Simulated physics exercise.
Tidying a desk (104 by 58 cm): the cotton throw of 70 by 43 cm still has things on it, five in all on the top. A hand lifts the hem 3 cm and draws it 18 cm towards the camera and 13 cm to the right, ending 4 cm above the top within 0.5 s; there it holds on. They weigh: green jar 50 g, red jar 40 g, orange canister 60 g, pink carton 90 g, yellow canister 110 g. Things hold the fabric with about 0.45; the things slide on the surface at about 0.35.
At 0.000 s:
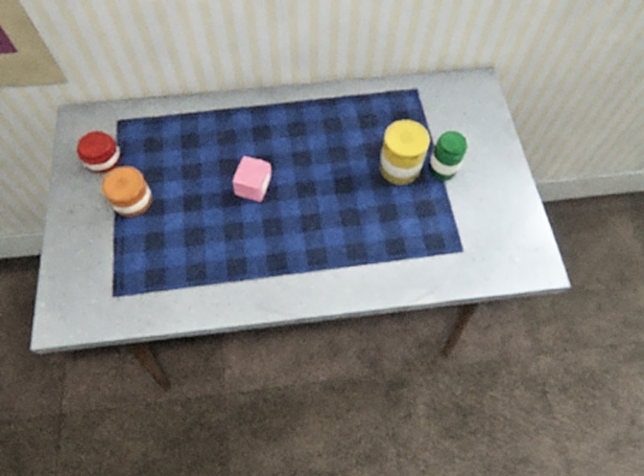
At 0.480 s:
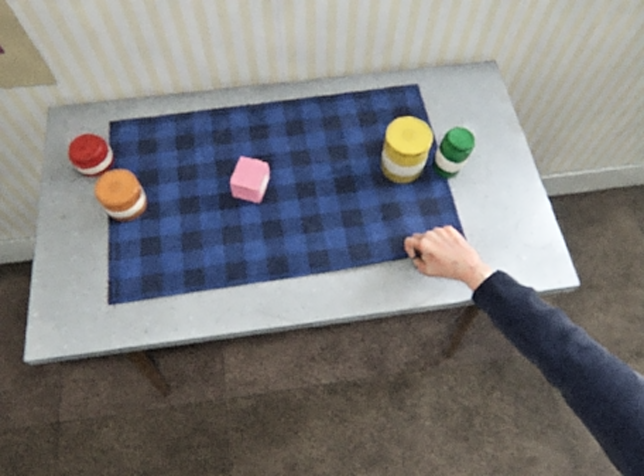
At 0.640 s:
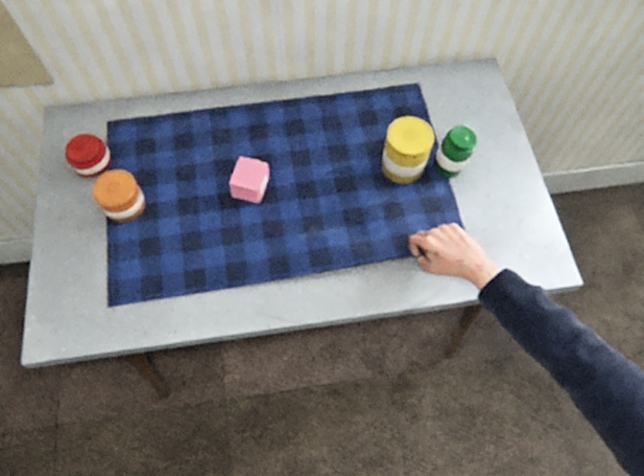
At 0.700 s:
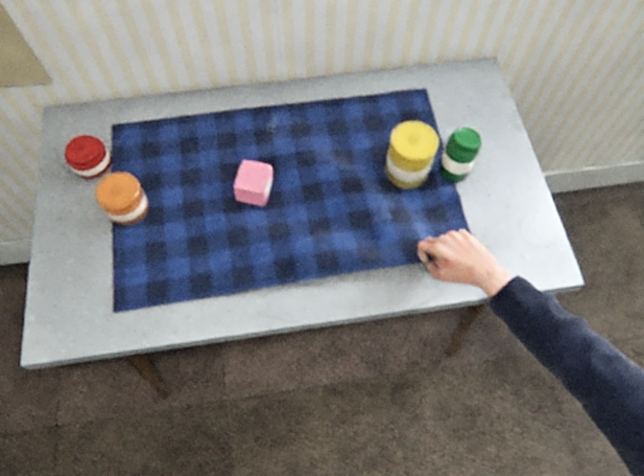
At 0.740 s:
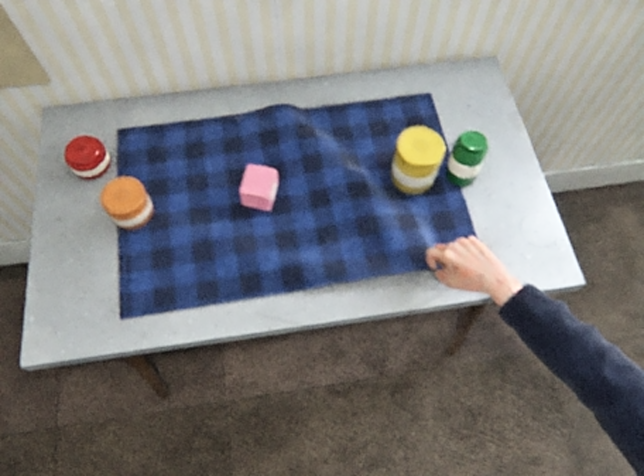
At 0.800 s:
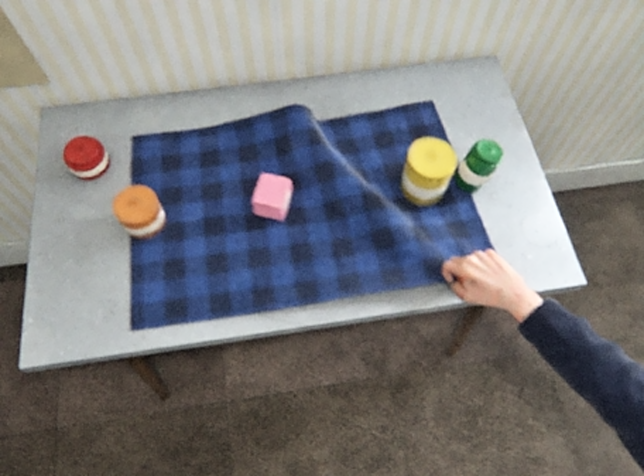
At the start, a blue checked cloth lies on a grey table with a pink block, orange and yellow containers, and red and green jars. A hand grips its near right corner and pulls it slightly rightward and nearer, creasing the cloth, as everything but the red jar shifts along.
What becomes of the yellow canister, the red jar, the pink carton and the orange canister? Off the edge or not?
In order: The yellow canister stays on; the red jar stays on; the pink carton stays on; the orange canister remains up there.
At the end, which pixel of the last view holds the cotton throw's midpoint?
Near (373, 247).
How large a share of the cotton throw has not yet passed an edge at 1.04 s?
About 85 per cent.
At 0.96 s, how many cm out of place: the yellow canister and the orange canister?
About: Yellow canister 15 cm, orange canister 15 cm.
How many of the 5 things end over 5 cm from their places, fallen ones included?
That makes 4.
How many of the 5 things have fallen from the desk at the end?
1 of them.
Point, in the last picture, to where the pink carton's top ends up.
Around (341, 234).
By 0.88 s, 95 % of the cotton throw is still over the top; pink carton 12 cm off its start, yellow canister 12 cm off its start, orange canister 11 cm off its start.
By 0.96 s, 90 % of the cotton throw is still over the top; pink carton 17 cm off its start, yellow canister 16 cm off its start, orange canister 15 cm off its start.
By 1.04 s, 85 % of the cotton throw is still over the top; pink carton 21 cm off its start at (334, 230), yellow canister 20 cm off its start at (481, 210), orange canister 19 cm off its start at (193, 236).
By 1.12 s, 80 % of the cotton throw is still over the top; pink carton 22 cm off its start, yellow canister 22 cm off its start, orange canister 21 cm off its start.
By 2.72 s, 80 % of the cotton throw is still over the top; pink carton 22 cm off its start at (341, 234), yellow canister 22 cm off its start at (490, 216), orange canister 21 cm off its start at (199, 242), red jar 0 cm off its start at (81, 149).
